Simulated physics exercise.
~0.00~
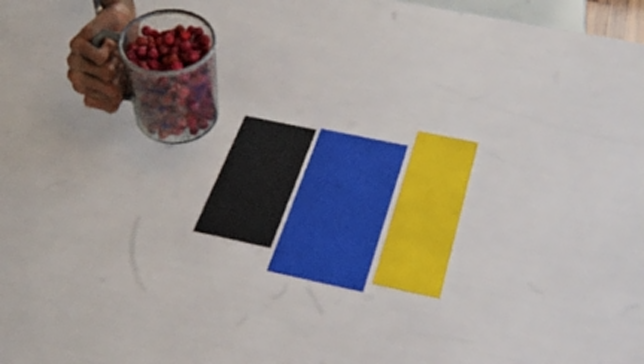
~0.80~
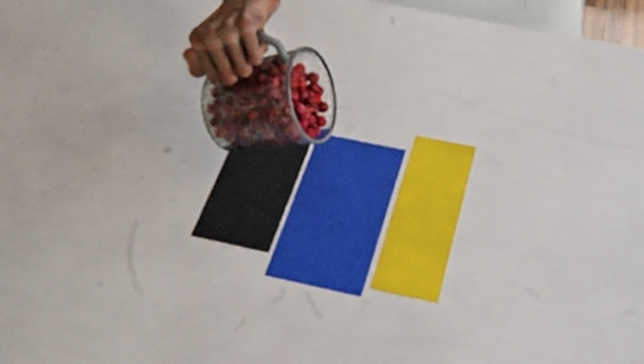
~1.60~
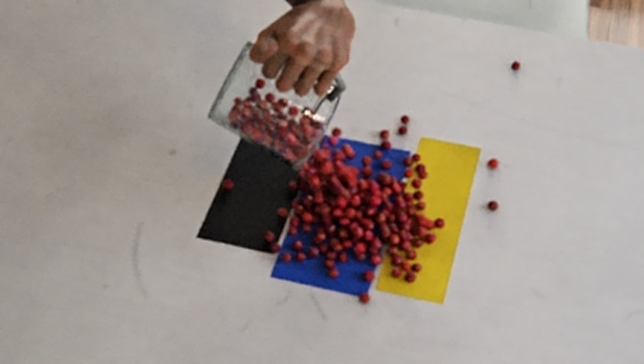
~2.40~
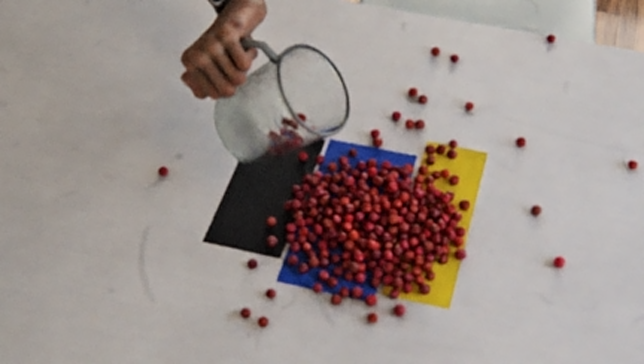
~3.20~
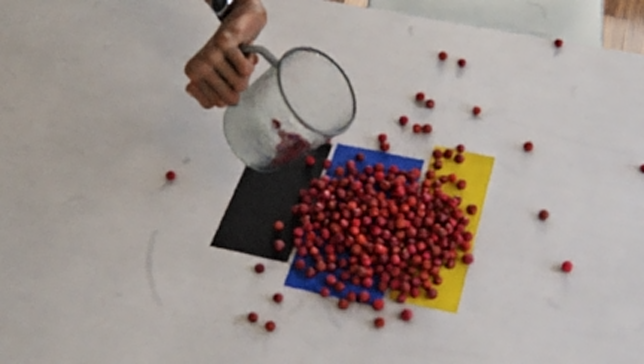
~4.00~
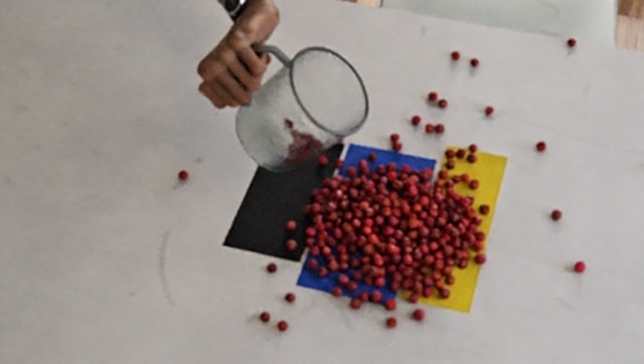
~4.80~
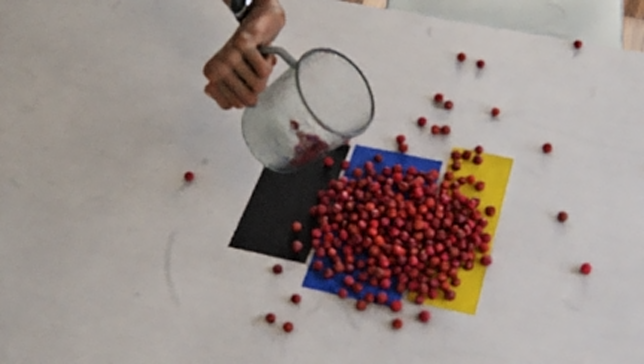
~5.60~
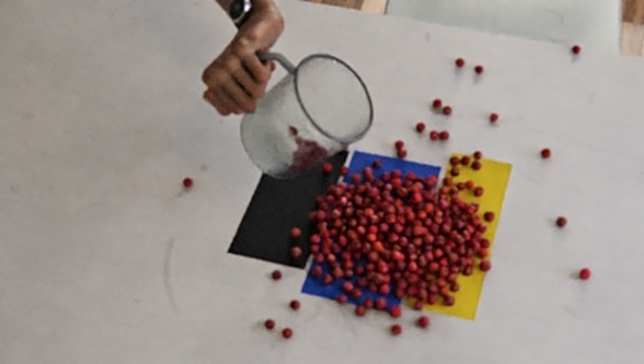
On a pale table, a hand tips red berries from a glass jug onto coloured mats.
